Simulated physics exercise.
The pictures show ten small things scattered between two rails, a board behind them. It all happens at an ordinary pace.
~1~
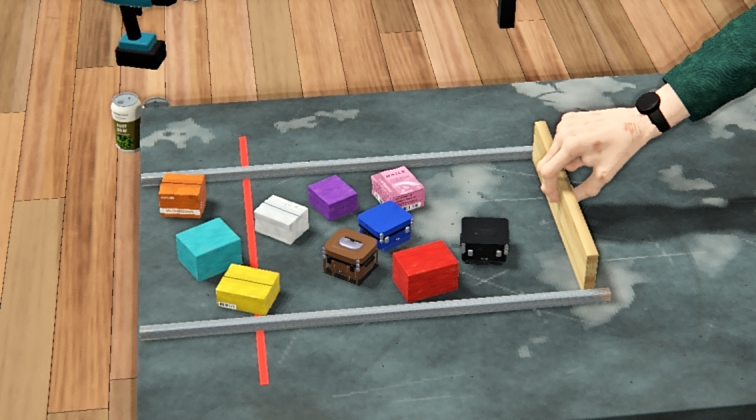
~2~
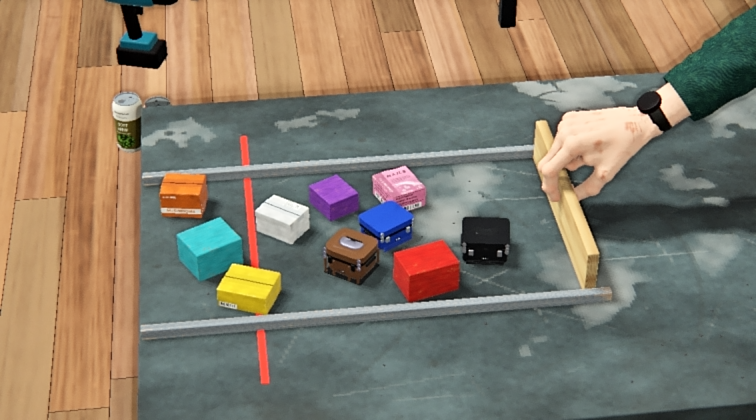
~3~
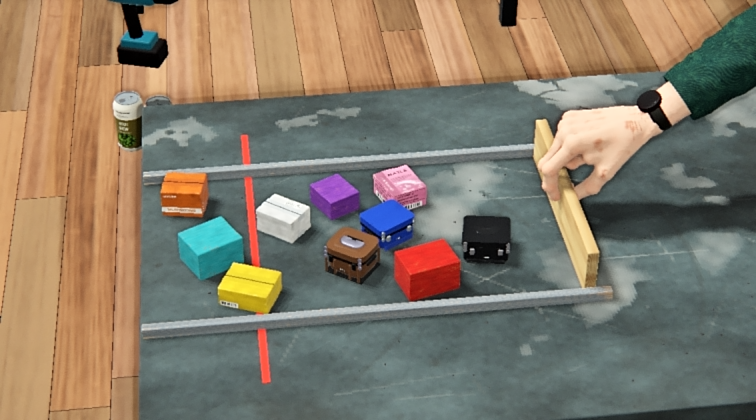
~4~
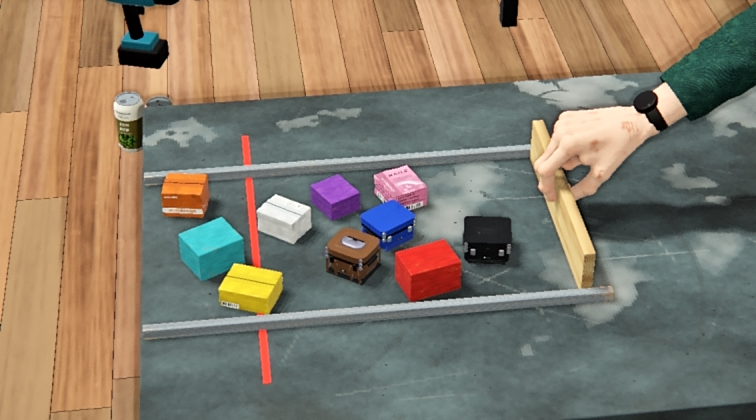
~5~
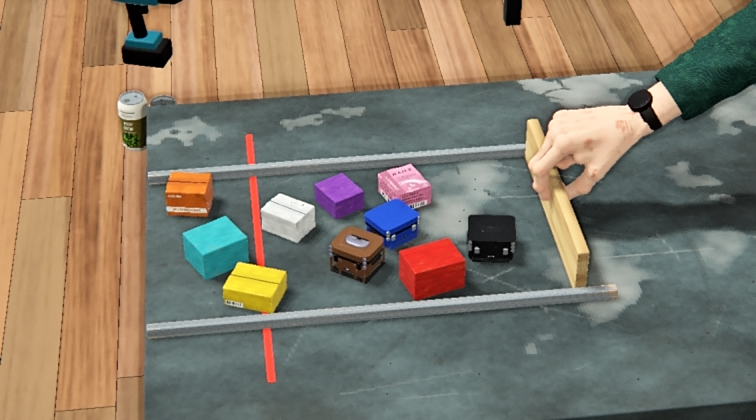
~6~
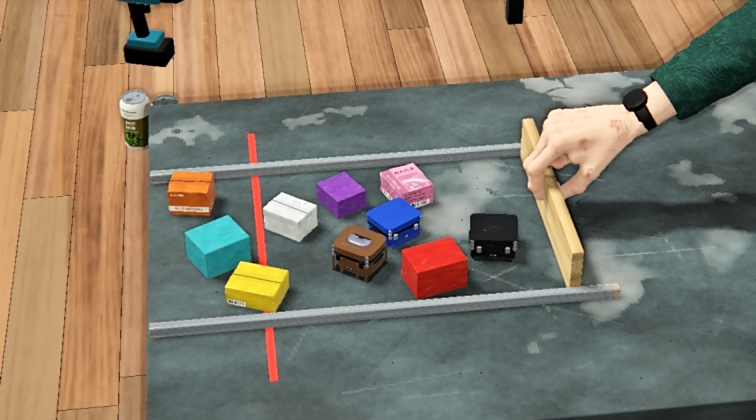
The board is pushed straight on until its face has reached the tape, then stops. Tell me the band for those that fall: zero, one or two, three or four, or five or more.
As it turns out, the number that fall off is zero.
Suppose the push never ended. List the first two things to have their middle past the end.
The order is the orange box, the turquoise block.
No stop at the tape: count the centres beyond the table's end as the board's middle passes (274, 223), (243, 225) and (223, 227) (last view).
Past the end: 0, 1 and 2.
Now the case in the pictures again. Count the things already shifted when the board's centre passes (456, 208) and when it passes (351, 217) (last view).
By then 2, and 8.
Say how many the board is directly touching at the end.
It touches 4.
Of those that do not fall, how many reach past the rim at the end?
The number is 2.
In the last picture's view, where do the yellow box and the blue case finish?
Near (200, 305) and (239, 227).
A little later, none off yet; orange box at rest near (192, 193); turquoise block at rest near (218, 247); yellow box at rest near (258, 287).
Next, none off yet; orange box at rest near (192, 193); turquoise block shifted a little near (204, 247); yellow box shifted a little near (242, 301).
When it is over, the number that fall off is zero.
